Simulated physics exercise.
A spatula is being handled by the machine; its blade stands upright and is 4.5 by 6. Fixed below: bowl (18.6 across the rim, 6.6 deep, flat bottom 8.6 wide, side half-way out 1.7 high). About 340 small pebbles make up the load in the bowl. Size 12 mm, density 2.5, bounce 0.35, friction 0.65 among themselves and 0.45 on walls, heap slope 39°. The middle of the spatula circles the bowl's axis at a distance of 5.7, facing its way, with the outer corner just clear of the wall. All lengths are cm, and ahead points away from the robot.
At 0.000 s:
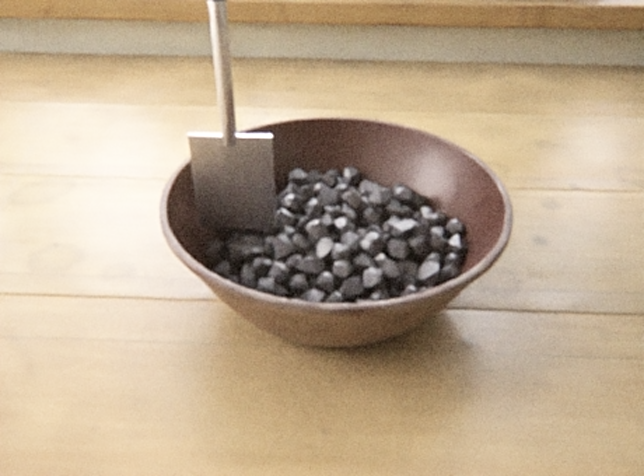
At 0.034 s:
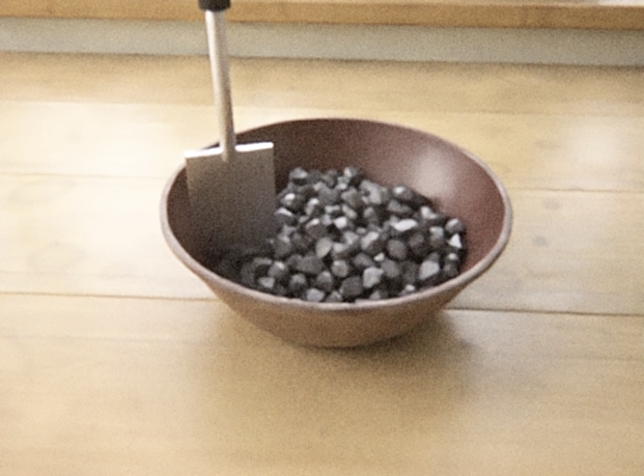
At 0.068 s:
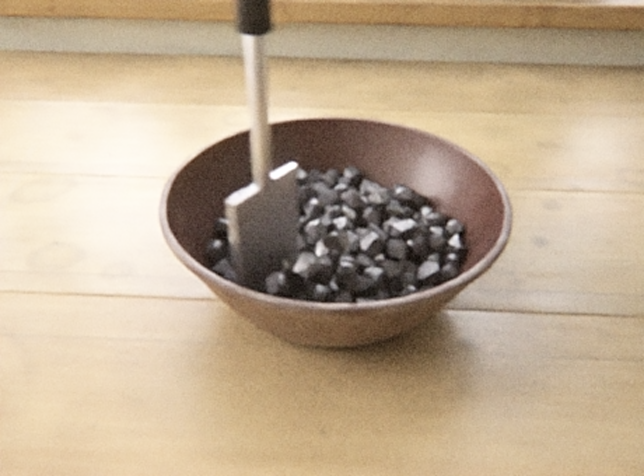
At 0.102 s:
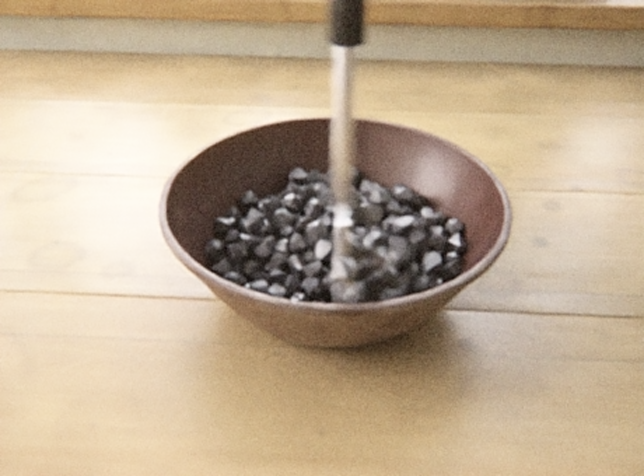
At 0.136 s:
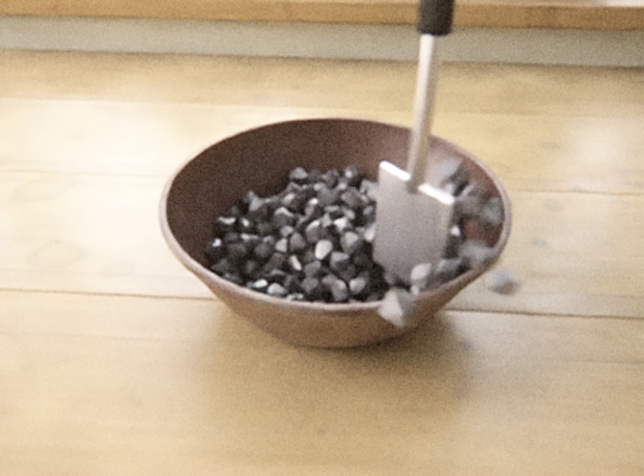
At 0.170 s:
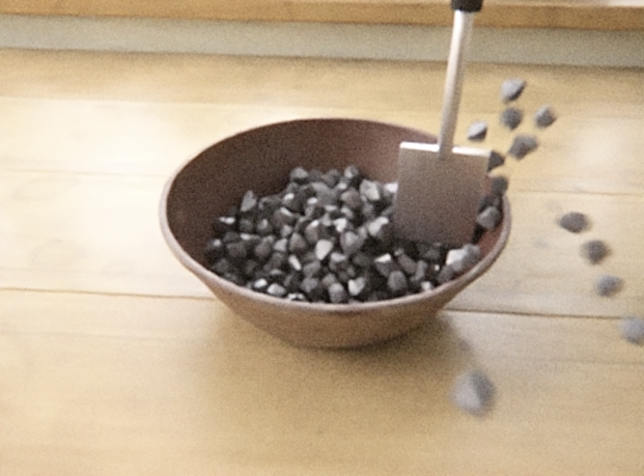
In the video, an upright spatula sweeps from the left side of a brown bowl of dark pebbles around the near side to the right, turning as it goes, and several pebbles fly out over the right rim.
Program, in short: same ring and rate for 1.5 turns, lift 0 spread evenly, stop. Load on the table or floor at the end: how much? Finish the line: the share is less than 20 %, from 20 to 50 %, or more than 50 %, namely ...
The share is from 20 to 50 %.
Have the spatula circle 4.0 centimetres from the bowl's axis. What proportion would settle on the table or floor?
Then about 50 per cent.
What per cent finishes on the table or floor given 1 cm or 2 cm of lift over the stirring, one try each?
About 10 per cent on the first try and 5 per cent on the second.
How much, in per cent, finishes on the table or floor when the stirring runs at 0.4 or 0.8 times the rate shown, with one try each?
I'd expect near 15 per cent, then near 20 per cent.
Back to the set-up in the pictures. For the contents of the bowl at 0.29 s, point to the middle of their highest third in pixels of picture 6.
Around (265, 212).
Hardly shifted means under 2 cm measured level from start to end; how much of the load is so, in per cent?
Around 45 in a hundred, roughly.
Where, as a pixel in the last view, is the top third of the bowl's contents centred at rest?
Roughly pixel (340, 237).
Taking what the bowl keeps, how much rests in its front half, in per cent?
I'd put it near 45 per cent.
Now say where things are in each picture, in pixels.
In the first picture, spatula neck at (227, 109), 0° round; upper third of the load around (342, 236), from x 215 to 455, top at y 175; 340 in the bowl.
In the second picture, spatula neck at (226, 123), 17° round; upper third of the load around (342, 236), from x 215 to 455, top at y 175.
In the third picture, spatula neck at (262, 154), 55° round; upper third of the load around (341, 236), from x 215 to 455, top at y 175.
In the fourth picture, spatula neck at (342, 168), 94° round; upper third of the load around (353, 236), from x 215 to 455, top at y 175; 339 in the bowl, 1 in flight or on the tool.
In the fifth picture, spatula neck at (419, 154), 134° round; upper third of the load around (373, 222), from x 215 to 505, top at y 170; 337 in the bowl, 3 in flight or on the tool.
In the sixth picture, spatula neck at (449, 122), 173° round; upper third of the load around (370, 215), from x 215 to 640, top at y 90; 331 in the bowl, 9 in flight or on the tool.
After 0.29 s, 310° round, highest piece 17 above the table; 312 in the bowl, 4 on the table or floor, 24 in flight or on the tool.
After 0.41 s, 88° round, highest piece 11 above the table; 274 in the bowl, 27 on the table or floor, 39 in flight or on the tool.
After 0.67 s, 180° round, highest piece 7 above the table; 251 in the bowl, 88 on the table or floor, 1 in flight or on the tool.
After 1.37 s, 180° round, highest piece 5 above the table; 251 in the bowl, 89 on the table or floor.
At rest, 251 in the bowl, 89 on the table or floor. That is 26 % on the table or floor.
